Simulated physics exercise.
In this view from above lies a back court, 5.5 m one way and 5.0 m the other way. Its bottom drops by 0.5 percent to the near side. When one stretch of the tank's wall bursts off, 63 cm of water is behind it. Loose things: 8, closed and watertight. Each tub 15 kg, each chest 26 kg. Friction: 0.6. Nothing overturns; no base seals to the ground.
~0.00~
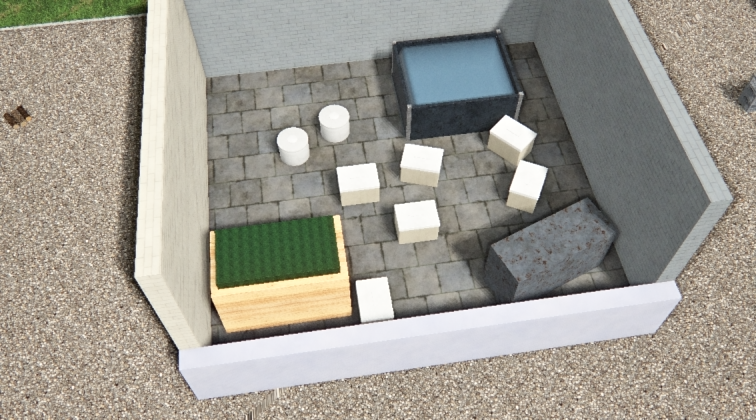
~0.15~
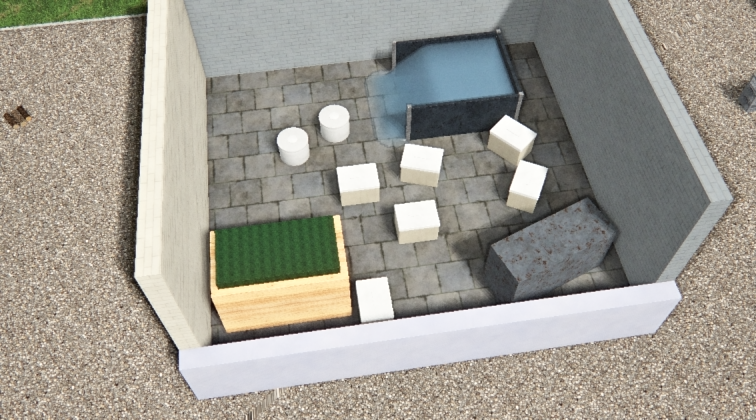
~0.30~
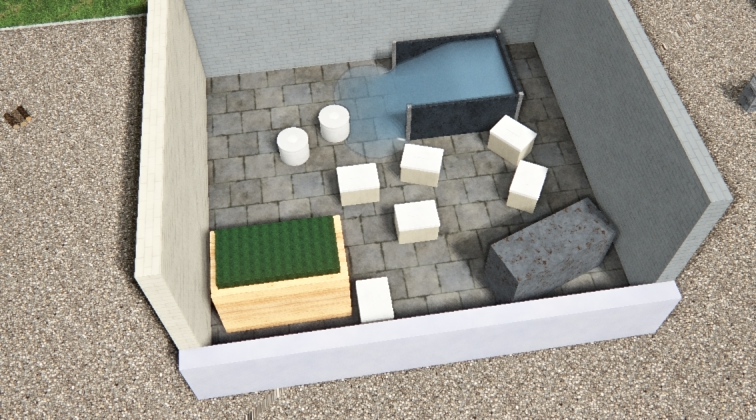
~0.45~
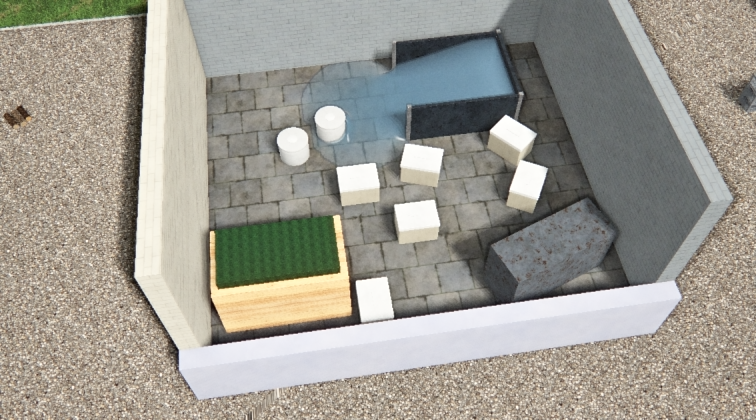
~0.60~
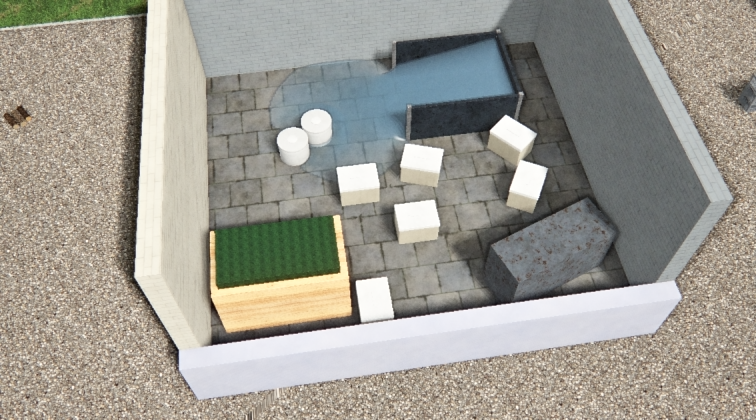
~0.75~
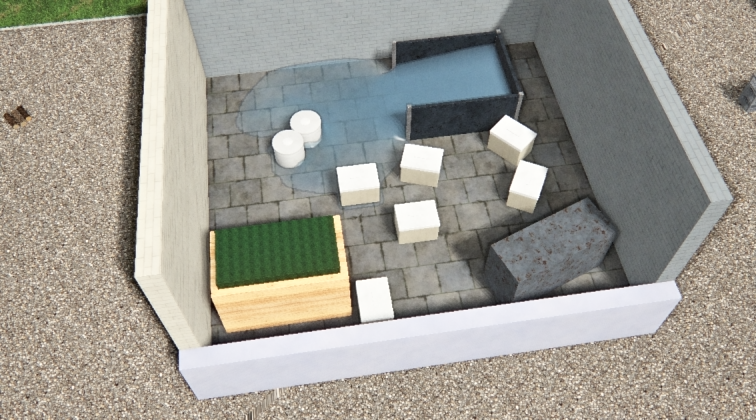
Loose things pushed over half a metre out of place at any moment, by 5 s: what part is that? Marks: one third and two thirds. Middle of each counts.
The count shifted never gets to a third.
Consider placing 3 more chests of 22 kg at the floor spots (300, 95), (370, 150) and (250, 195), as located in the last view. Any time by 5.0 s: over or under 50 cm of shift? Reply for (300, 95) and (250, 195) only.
One by one I'd say farther than that and farther than that.
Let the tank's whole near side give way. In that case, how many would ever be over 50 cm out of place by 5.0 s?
That would give 4.
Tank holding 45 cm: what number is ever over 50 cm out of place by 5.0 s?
Result: 2.
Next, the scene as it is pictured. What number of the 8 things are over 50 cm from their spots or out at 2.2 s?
At that time I count 2.
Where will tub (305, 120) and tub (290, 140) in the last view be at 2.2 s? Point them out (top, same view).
(227, 139) and (222, 195), roughly.
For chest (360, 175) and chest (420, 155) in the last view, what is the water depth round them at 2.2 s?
Some 3 cm at the first, some 0 cm at the second.
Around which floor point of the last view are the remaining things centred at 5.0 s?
Mean floor pixel: About (427, 210).
After 1.1 s 1 of 8 are over 50 cm from their spots; 0 afloat.
After 2.2 s 2 of 8 are over 50 cm from their spots; 2 afloat.
After 3.5 s 2 of 8 are over 50 cm from their spots; 2 afloat.
After 5.0 s 2 of 8 are over 50 cm from their spots, and 2 have been at some point; 1 afloat.
